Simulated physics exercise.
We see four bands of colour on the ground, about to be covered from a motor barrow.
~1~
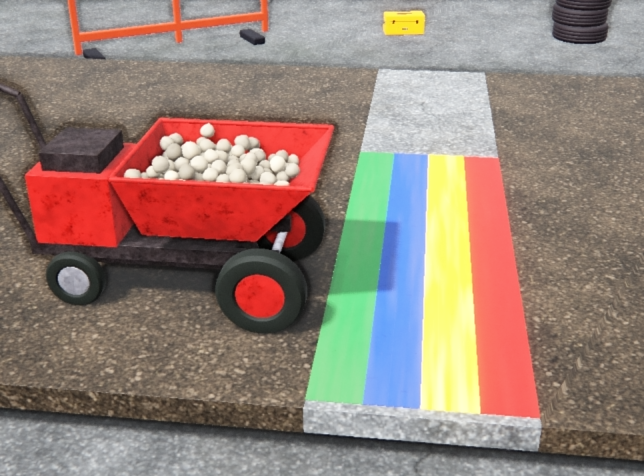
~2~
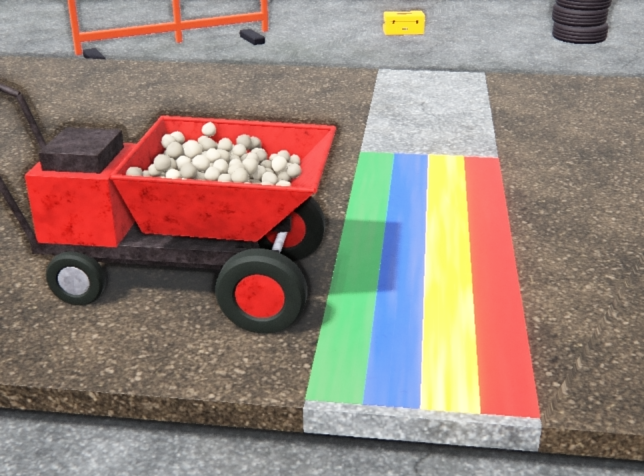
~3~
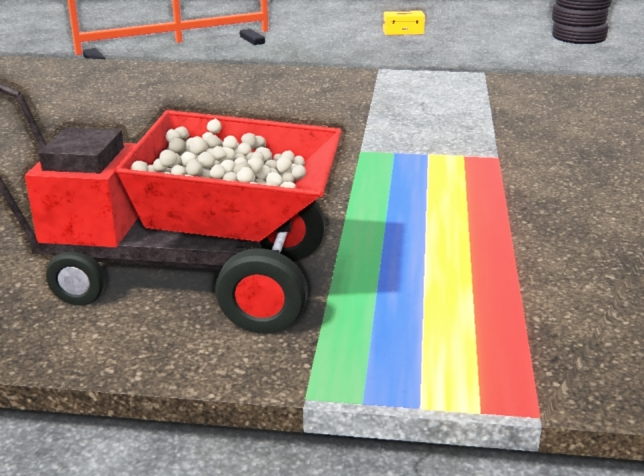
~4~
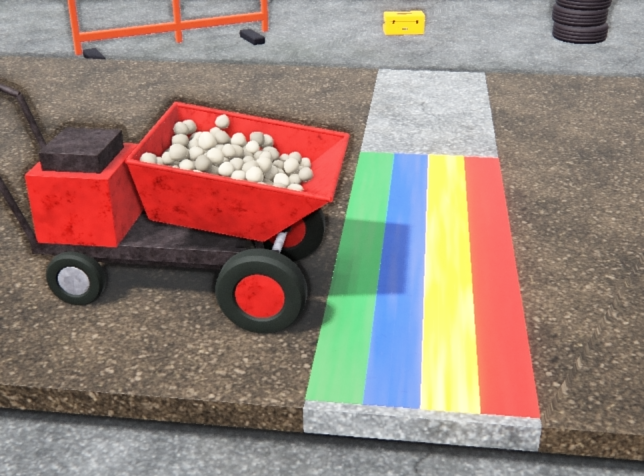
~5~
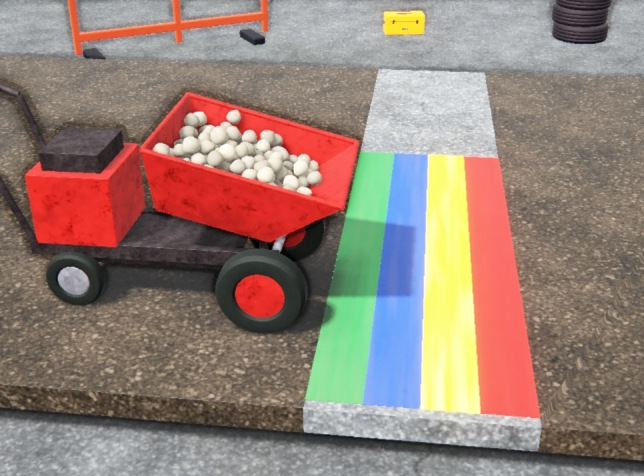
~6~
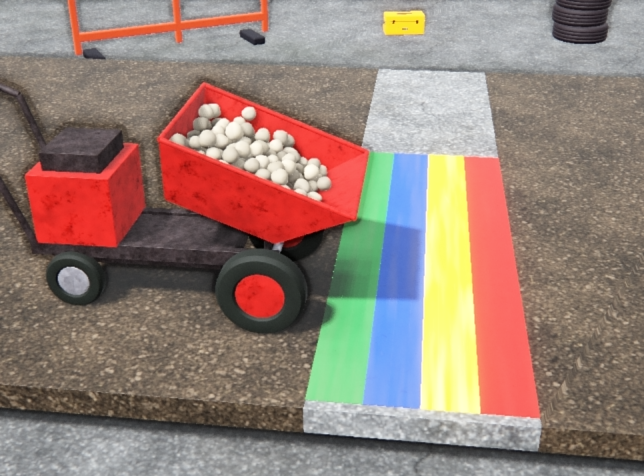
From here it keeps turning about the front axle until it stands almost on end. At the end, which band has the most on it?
The yellow one gets the largest share.
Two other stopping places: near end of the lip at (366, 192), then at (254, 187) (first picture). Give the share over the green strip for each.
Roughly 0 per cent, and 20 per cent.
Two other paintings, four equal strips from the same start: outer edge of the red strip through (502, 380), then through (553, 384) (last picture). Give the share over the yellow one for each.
About 30 and 30 per cent.
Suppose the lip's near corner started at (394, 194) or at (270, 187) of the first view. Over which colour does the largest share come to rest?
One: The red one. Two: The blue one.
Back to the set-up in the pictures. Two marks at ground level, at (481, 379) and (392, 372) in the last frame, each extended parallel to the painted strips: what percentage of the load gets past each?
In turn 20 and 70 in a hundred.
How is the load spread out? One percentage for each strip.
Green strip: 0 %, blue strip: 20 %, yellow strip: 35 %, red strip: 15 %.
Shortly afterwards, skip tipped steeply; the whole lot in the skip.
Next, skip tipped right over; the bulk in the skip; a little over the blue strip; a little over the yellow strip.
Some moments later, skip tipped right over; near a quarter in the skip; near a quarter over the blue strip; near a third over the yellow strip; a little over the red strip; a little off the paint.
In the end, skip tipped right over; near a quarter in the skip; none at all over the green strip; near a quarter over the blue strip; near a third over the yellow strip; a little over the red strip; a little off the paint.
